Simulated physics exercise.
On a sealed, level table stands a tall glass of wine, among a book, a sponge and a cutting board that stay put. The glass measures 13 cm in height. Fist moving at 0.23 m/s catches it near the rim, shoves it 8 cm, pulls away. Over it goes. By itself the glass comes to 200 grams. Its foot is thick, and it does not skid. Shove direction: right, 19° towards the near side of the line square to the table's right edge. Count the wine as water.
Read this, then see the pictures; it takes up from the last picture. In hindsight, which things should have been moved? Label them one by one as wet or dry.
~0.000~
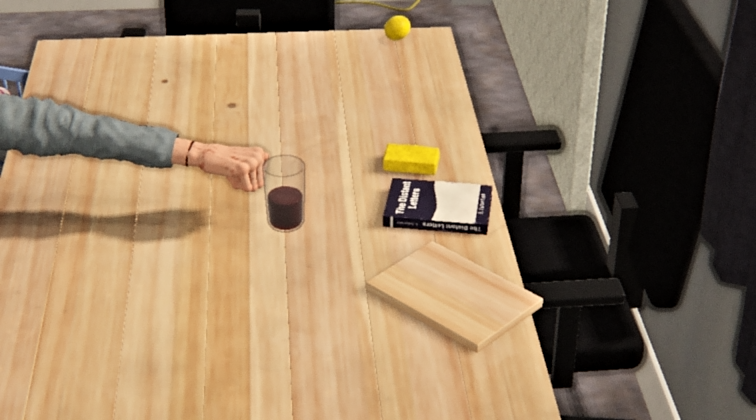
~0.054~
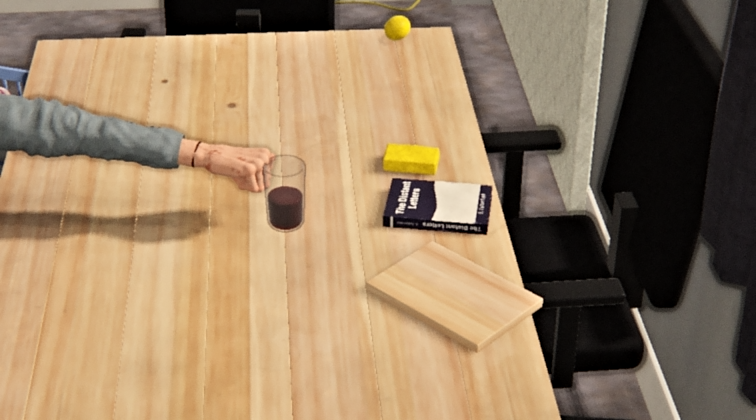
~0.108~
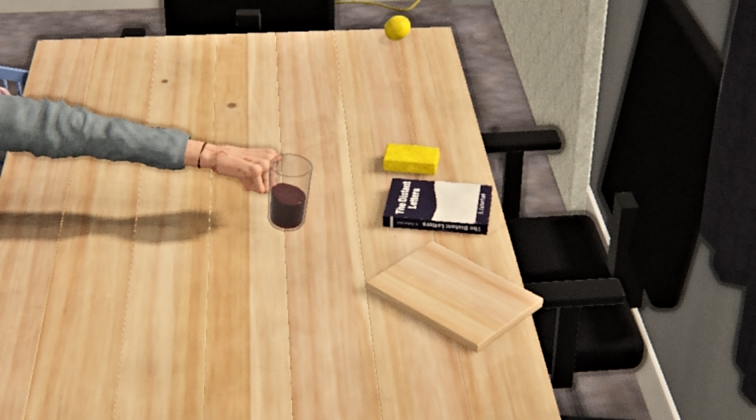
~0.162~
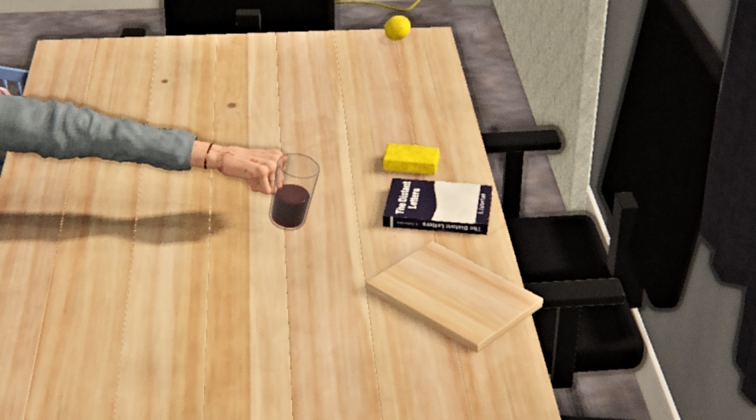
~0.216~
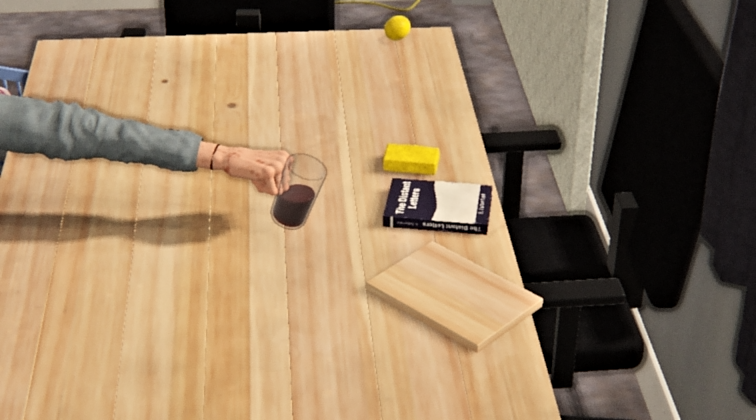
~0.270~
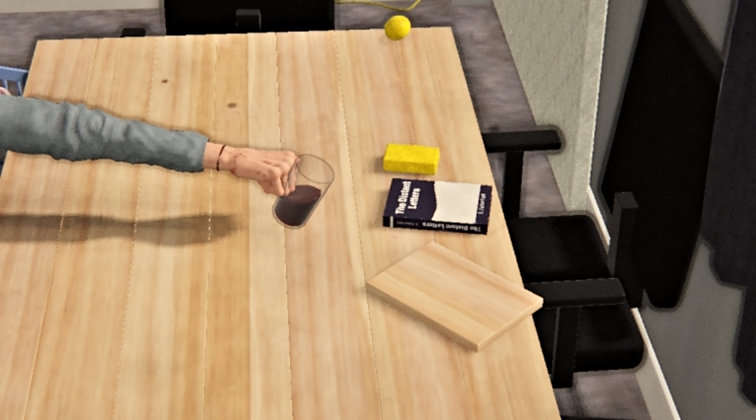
Book - wet; sponge - dry; cutting board - wet.
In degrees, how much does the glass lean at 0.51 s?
Angle: Around 60°.
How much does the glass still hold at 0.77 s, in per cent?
Value: Around 48 per cent.
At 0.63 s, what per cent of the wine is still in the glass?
It is close to 94 percent.
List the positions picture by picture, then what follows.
Tilt 0°; the fist is at (249, 166); surface from (267, 196) to (303, 194); the book is at (439, 200); the sponge is at (411, 153); the cutting board is at (454, 290), in the first frame.
Tilt 0°; the fist is at (256, 167); surface from (267, 196) to (303, 194), in the second frame.
Tilt 6°; the fist is at (262, 167); surface from (271, 188) to (306, 195), in the third frame.
Tilt 12°; the fist is at (268, 168); surface from (275, 190) to (310, 192), in the fourth frame.
Tilt 19°; the fist is at (274, 169); surface from (277, 194) to (315, 190), in the fifth frame.
Tilt 26°; the fist is at (281, 170); surface from (281, 193) to (322, 189), in the sixth frame.
By 0.51 s the tilt is 60° and 100 per cent is in the glass, 0 has run off the table; wet so far, nothing.
By 0.63 s the tilt is 88° and 94 per cent is in the glass, 0 has run off the table; wet so far, nothing.
By 0.77 s the tilt is 88° and 49 per cent is in the glass, 0 has run off the table; wet so far, book, cutting board.
By 1.01 s the tilt is 88° and 24 per cent is in the glass, 7 has run off the table; wet so far, book, cutting board.
At rest 8 per cent is in the glass, 43 has run off the table; wet so far, book, cutting board.
